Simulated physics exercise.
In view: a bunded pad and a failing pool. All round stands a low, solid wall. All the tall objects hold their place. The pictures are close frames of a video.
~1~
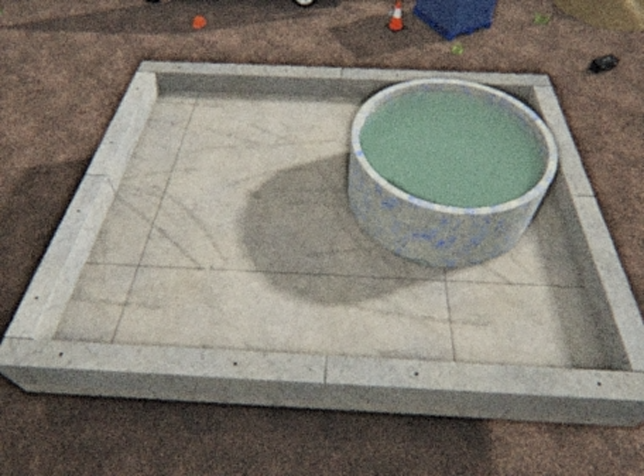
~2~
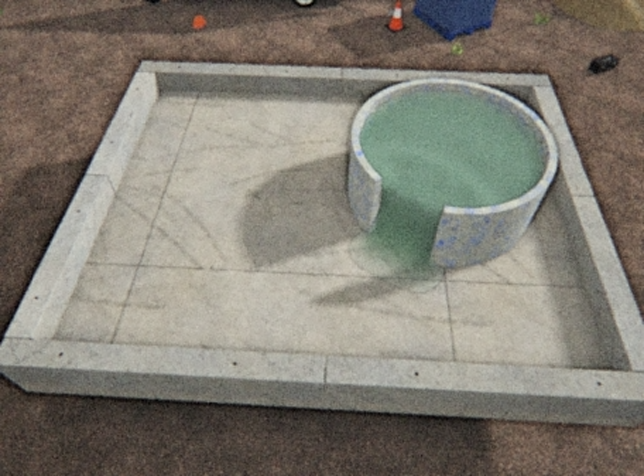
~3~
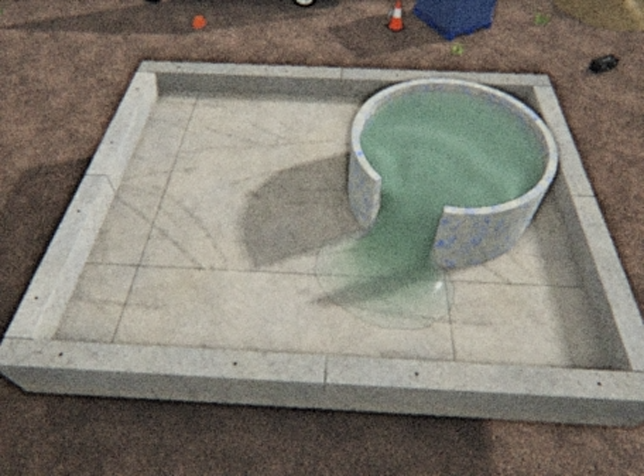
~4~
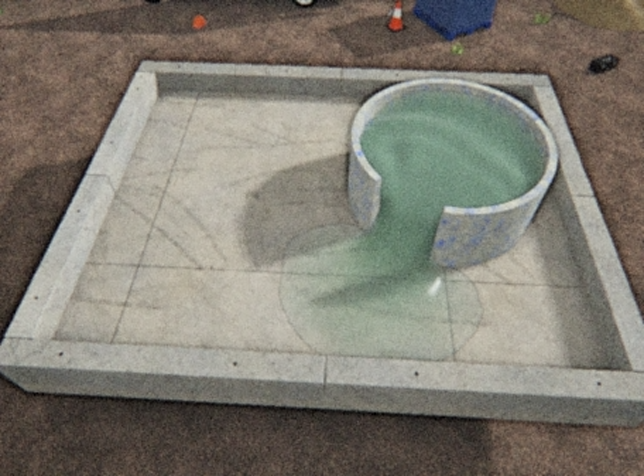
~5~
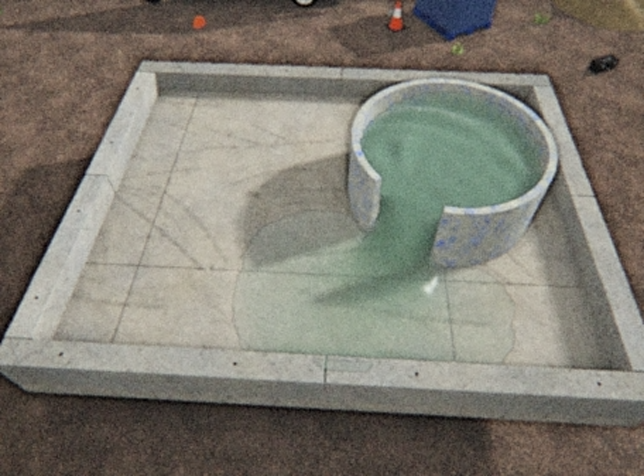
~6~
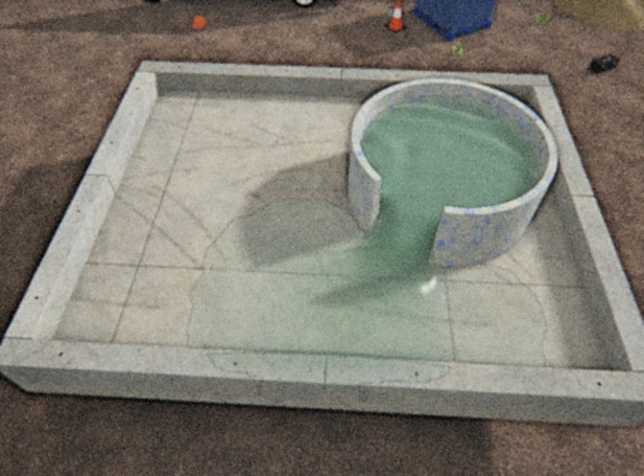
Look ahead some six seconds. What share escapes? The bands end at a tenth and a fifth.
Over the wall goes under a tenth.
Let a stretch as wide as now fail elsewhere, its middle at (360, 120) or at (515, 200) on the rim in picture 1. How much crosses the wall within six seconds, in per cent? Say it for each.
Roughly 2 per cent, then 10 per cent.
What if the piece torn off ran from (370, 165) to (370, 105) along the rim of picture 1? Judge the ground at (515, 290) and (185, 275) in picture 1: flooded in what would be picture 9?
In turn: Not flooded, under water.
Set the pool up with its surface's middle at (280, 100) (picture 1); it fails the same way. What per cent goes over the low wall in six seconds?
Roughly 4 per cent.
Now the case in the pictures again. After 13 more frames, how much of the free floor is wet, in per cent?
I make it 50 per cent.
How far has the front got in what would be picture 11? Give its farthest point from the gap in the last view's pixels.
Around (49, 352).
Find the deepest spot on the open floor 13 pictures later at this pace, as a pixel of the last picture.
Around (49, 352).
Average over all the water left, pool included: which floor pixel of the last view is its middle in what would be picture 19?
I would point to (359, 239).
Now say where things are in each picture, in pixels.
The round pool at (451, 144) is whole and still, in the first frame.
The front is at (423, 283), out from the gap at (402, 232), in the second frame.
Water pours out at (401, 235) and has run to (387, 320), in the third frame.
Water pours out at (401, 235) and has run to (339, 354), in the fourth frame.
Water pours out at (401, 235) and has run to a hidden place, in the fifth frame.
The front is at a hidden place, out from the gap at (402, 234), in the sixth frame.
A moment on, water covers 25 % of the floor; the low wall has let 0 % over.
Next, water covers 35 % of the floor; the low wall has let 1 % over.
Then, water covers 45 % of the floor; the low wall has let 3 % over.
Later, water covers 70 % of the floor; the low wall has let 4 % over.
In the end, water covers 80 % of the floor; the low wall has let 4 % over.
